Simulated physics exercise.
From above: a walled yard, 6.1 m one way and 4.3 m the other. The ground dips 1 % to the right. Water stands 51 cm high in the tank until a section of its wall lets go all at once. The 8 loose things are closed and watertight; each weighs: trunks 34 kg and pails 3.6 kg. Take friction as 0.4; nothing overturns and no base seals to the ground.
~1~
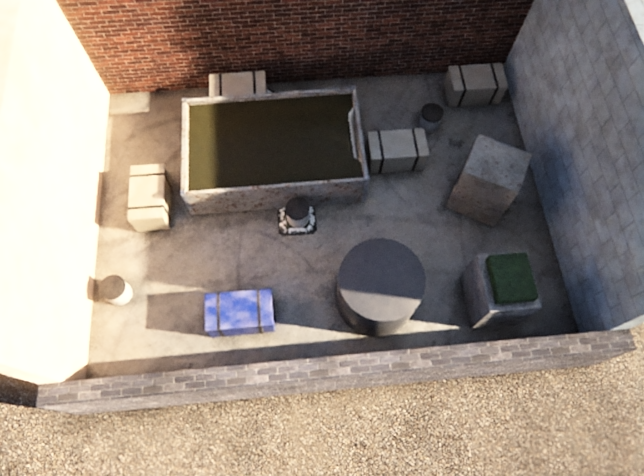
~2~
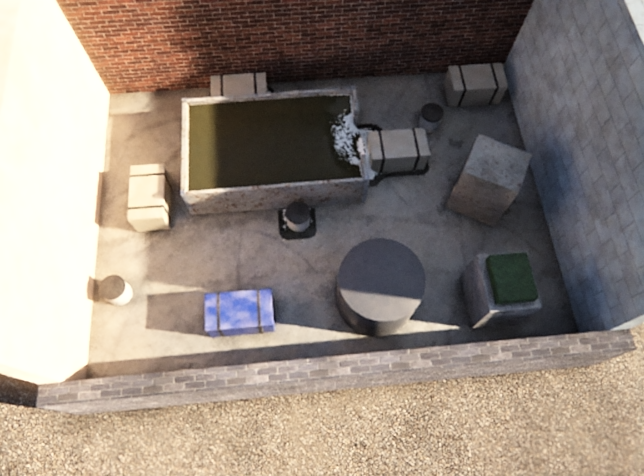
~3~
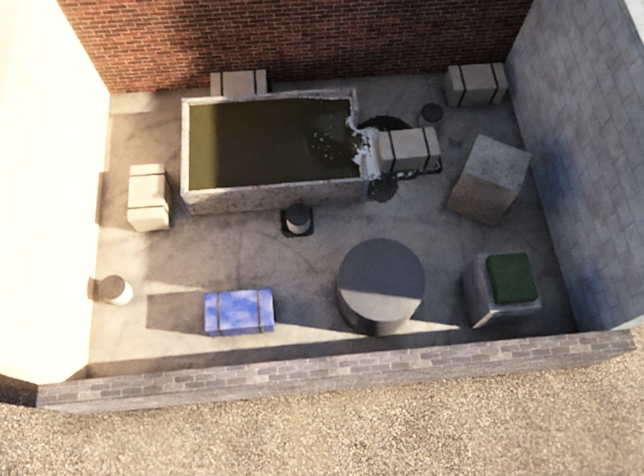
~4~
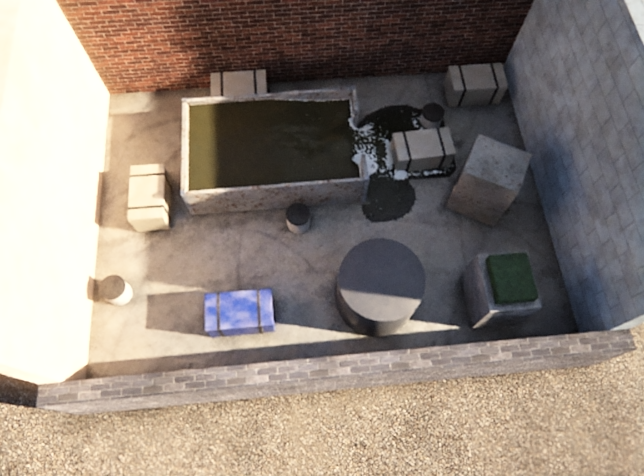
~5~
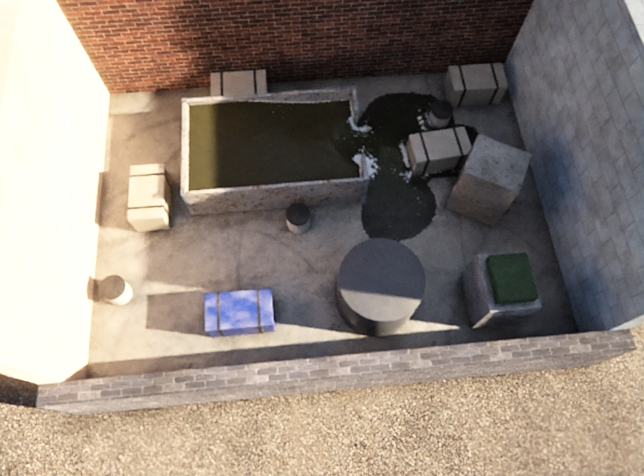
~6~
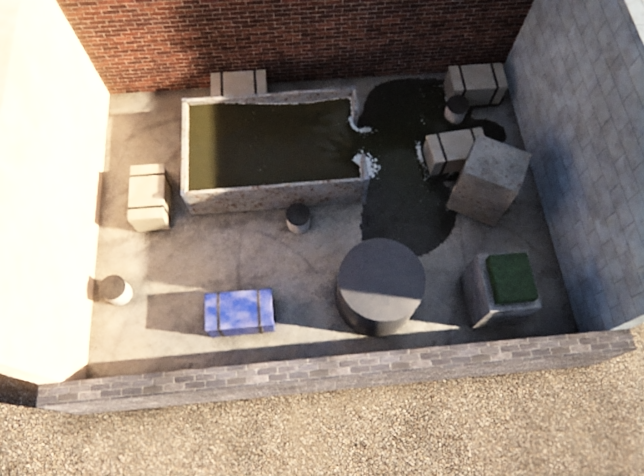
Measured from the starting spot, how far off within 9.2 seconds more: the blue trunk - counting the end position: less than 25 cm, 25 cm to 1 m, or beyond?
The blue trunk holds its place.
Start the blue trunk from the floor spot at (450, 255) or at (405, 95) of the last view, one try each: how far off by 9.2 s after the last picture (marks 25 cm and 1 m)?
In that order: It holds its place; it gets carried off.
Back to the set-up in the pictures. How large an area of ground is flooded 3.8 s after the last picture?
About 15 m2.
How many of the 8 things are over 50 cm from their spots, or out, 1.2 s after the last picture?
I count 2.
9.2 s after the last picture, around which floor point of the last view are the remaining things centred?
At about (259, 187).
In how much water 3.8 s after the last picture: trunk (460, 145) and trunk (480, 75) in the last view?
Roughly 14 and 15 cm.
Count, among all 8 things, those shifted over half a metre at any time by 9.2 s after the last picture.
5 of them.
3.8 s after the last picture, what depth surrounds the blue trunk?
Roughly 0 cm.
Then, 1.2 s after the last picture the blue trunk is near (238, 309), 0.0 m from its start, aground; 2 afloat.
Then, 3.8 s after the last picture the blue trunk is near (238, 309), 0.0 m from its start, aground; 2 afloat.
Then, 6.2 s after the last picture the blue trunk is near (238, 309), 0.0 m from its start, aground; 2 afloat.
Then, 9.2 s after the last picture the blue trunk is near (238, 309), 0.0 m from its start, aground; 3 afloat.
